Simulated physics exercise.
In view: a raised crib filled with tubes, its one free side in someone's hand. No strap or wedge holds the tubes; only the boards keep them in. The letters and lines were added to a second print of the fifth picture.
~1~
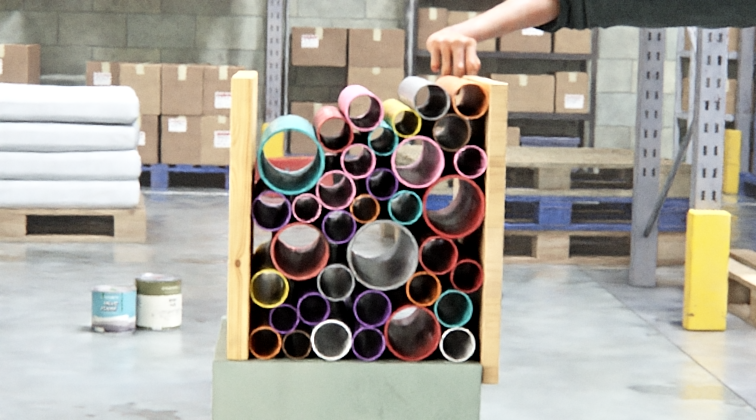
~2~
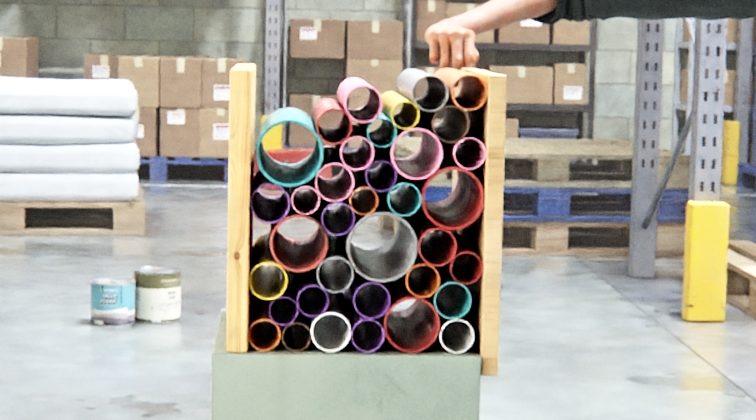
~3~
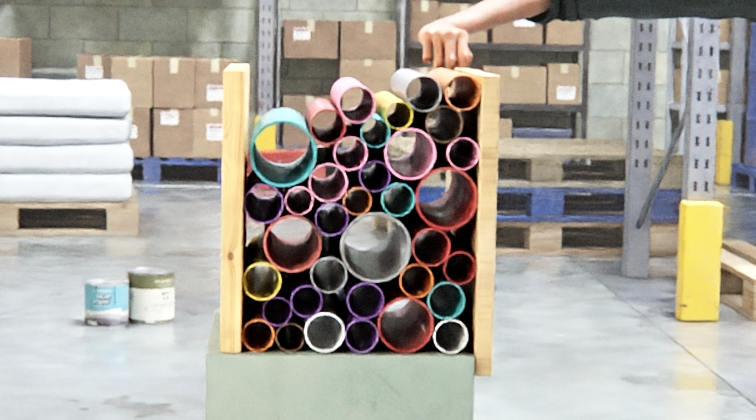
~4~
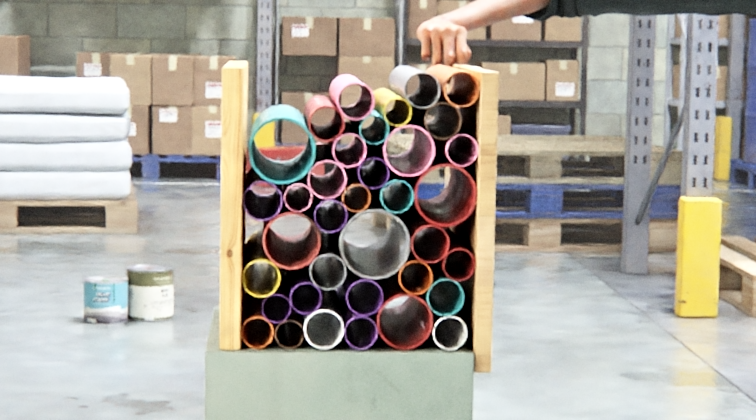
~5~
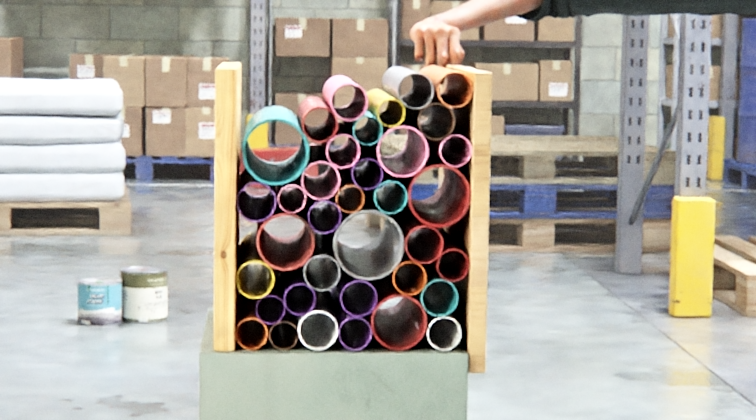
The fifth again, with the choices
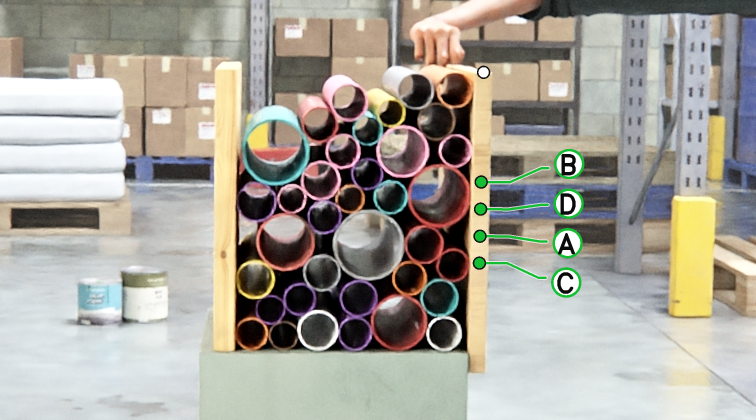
In a warehouse, a hand gripping the right side board of a crib stacked with colourful tubes, the tubes staying in place.
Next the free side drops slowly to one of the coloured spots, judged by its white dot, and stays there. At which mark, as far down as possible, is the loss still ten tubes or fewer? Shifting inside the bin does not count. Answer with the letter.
At most to C.
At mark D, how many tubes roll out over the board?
It comes to four.
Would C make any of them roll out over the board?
At C: Yes.
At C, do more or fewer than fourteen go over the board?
At C, fewer than fourteen.
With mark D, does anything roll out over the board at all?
Yes.
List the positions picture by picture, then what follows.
In the first frame, an orange tube (424, 289); a red tube (438, 255); a purple tube (271, 211).
In the second frame, a purple tube (270, 204); a pink tube (417, 154).
In the third frame, a turquoise tube (375, 133); a grey tube (423, 94).
In the fourth frame, side board (468, 206); an orange tube (258, 332).
In the fifth frame, an orange tube (410, 278); a red tube (424, 245).
On the marked copy, A at (480, 236); B at (481, 182); C at (479, 263); D at (481, 209); the white dot at (484, 72).
Following C. Soon after the start, top of the board (472, 159).
Later, top of the board (470, 254).
In the end, top of the board (470, 262), nine out over the board.
As for the rest, A about four out over the board; B about four out over the board; D about four out over the board.
